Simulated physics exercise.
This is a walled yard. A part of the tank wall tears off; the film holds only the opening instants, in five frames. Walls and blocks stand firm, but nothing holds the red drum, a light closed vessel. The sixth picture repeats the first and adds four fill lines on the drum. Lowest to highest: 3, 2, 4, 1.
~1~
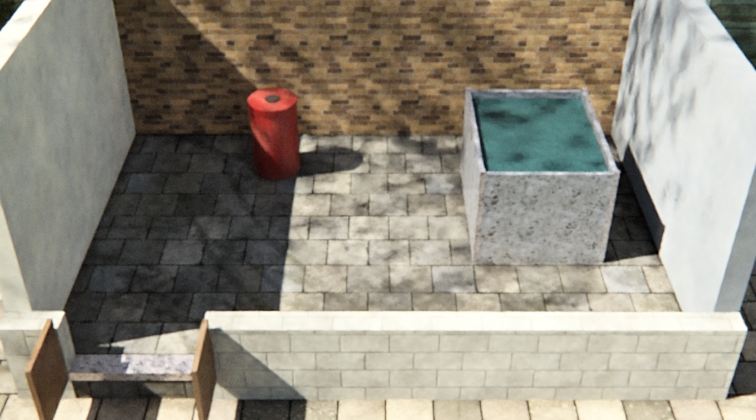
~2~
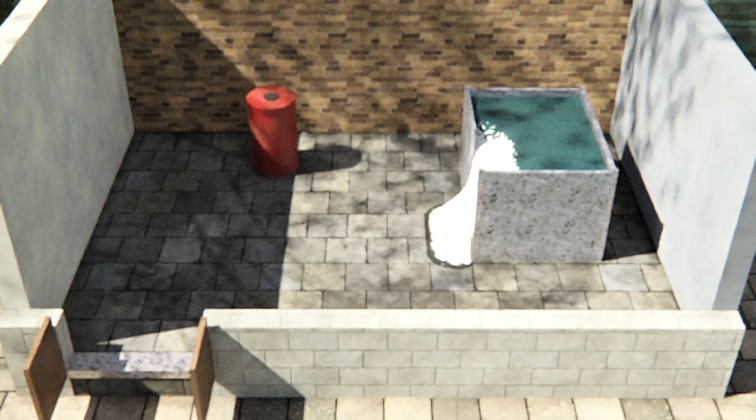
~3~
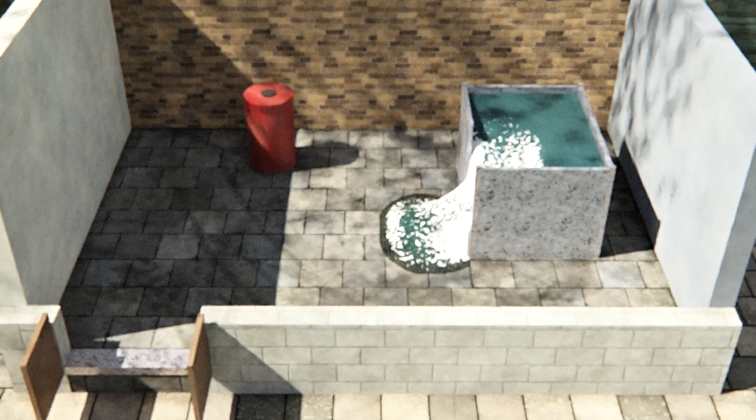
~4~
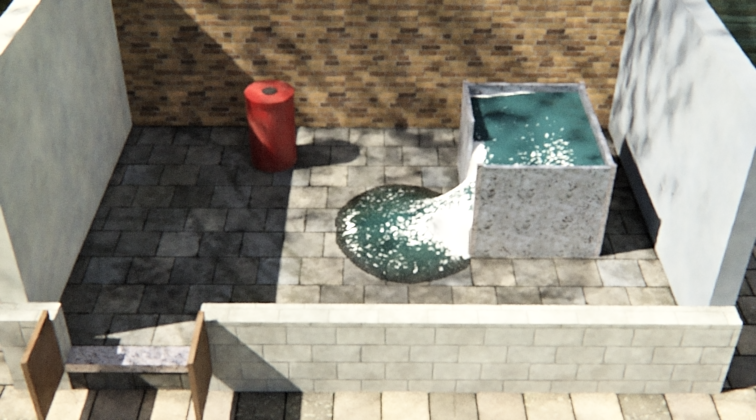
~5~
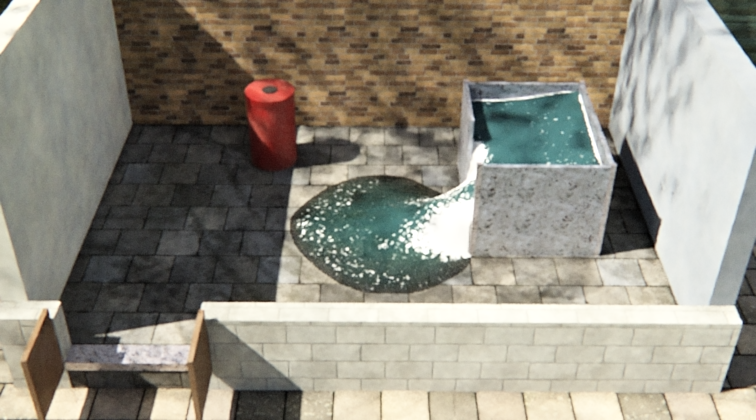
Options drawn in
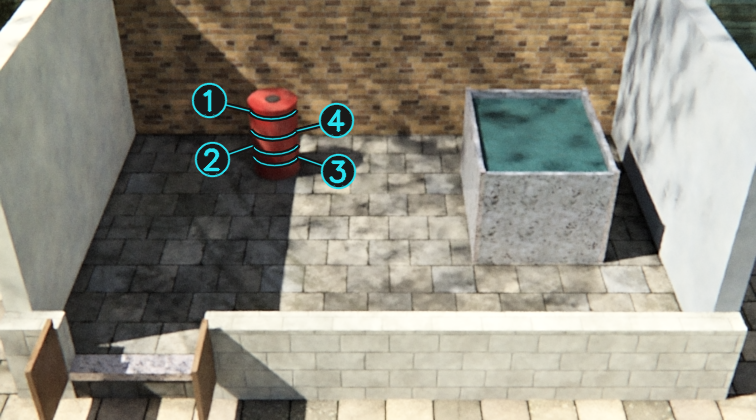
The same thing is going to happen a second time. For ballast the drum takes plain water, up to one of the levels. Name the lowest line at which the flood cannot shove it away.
3.
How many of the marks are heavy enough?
All of them.
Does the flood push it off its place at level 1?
No.
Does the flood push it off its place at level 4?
No, not at all.
On the marked copy, 1 at (271, 119); 2 at (273, 154); 3 at (274, 165); 4 at (272, 139); from the bottom up 3, 2, 4, 1.
If 1 is chosen, it does not move.
If 2 is chosen, it does not move.
If 3 is chosen, it does not move.
If 4 is chosen, it does not move.
